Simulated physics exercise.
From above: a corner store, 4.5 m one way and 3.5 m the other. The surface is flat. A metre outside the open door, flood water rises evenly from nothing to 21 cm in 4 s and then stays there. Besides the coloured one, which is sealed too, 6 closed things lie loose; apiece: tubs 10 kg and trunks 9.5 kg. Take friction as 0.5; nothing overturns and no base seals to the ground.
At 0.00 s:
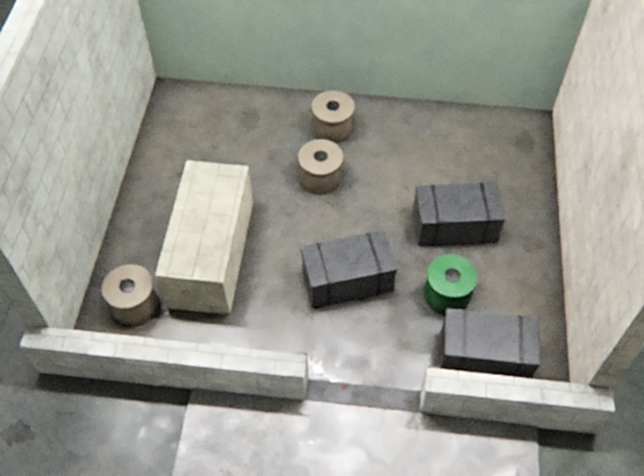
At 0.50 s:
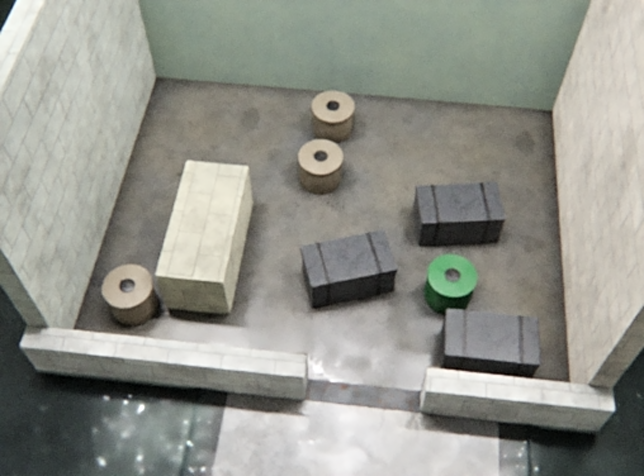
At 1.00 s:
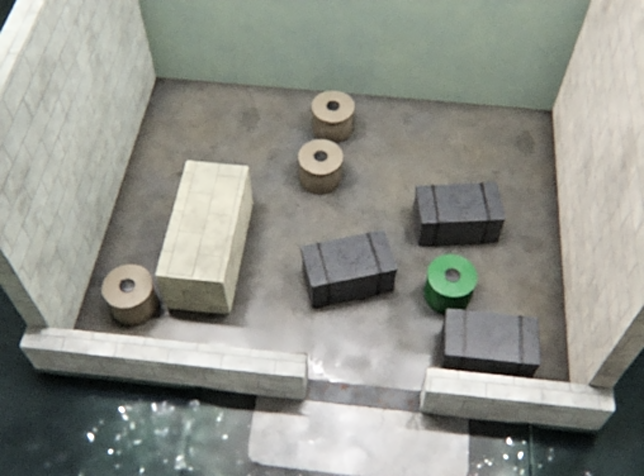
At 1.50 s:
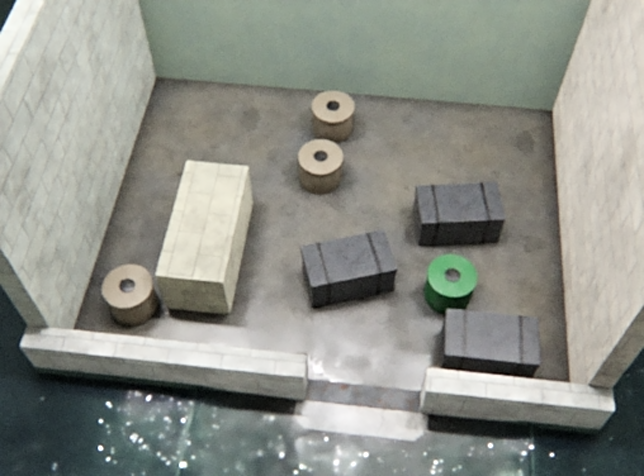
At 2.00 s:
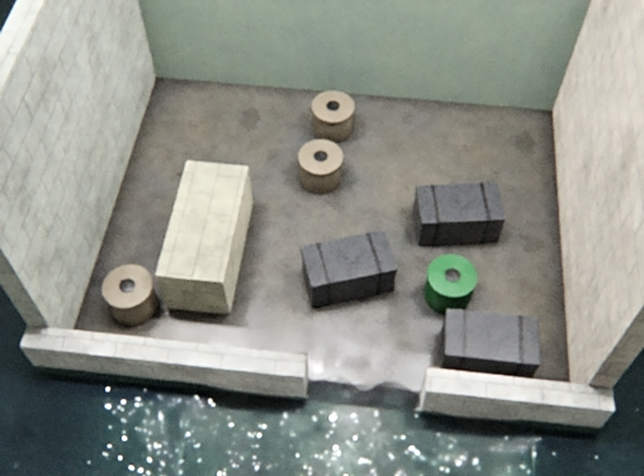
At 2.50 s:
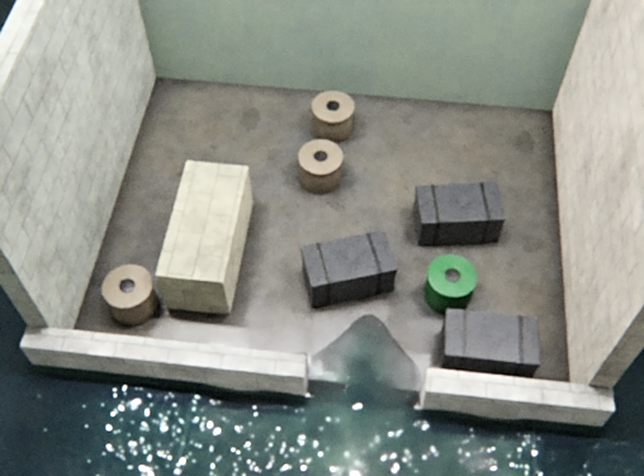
In the video, water spreads over the ground outside a walled room holding tan tubs, a green tub, dark trunks and a pale block, then starts entering through the gap in the front wall; the objects stay still.
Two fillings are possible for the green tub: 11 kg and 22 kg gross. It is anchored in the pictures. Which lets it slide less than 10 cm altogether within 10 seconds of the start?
I expect that only the higher weight holds it.
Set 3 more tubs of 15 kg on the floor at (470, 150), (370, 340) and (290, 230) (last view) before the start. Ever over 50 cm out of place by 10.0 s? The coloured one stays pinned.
In that order: Less, more, more.
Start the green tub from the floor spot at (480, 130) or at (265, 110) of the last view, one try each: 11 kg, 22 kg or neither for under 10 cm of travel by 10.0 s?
In that order: Only the larger holds; it takes the larger.
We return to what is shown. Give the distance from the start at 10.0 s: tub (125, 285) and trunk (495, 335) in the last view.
In turn: 0 cm, 10 cm.
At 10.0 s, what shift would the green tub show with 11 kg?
About 60 cm.
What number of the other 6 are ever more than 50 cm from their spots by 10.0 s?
That makes 4.
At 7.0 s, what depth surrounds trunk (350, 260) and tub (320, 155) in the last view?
Roughly 7 and 6 cm.
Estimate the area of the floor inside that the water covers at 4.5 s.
Roughly 5.5 m2.
After 3.5 s the green tub would be 0 cm from its start with 11 kg and 0 cm from its start with 22 kg; 3 cm of water round it then.
After 4.5 s the green tub would be 9 cm from its start with 11 kg and 0 cm from its start with 22 kg; 5 cm of water round it then.
After 7.0 s the green tub would be 36 cm from its start with 11 kg and 0 cm from its start with 22 kg; 6 cm of water round it then.
After 10.0 s the green tub would be 69 cm from its start with 11 kg and 0 cm from its start with 22 kg; 9 cm of water round it then.
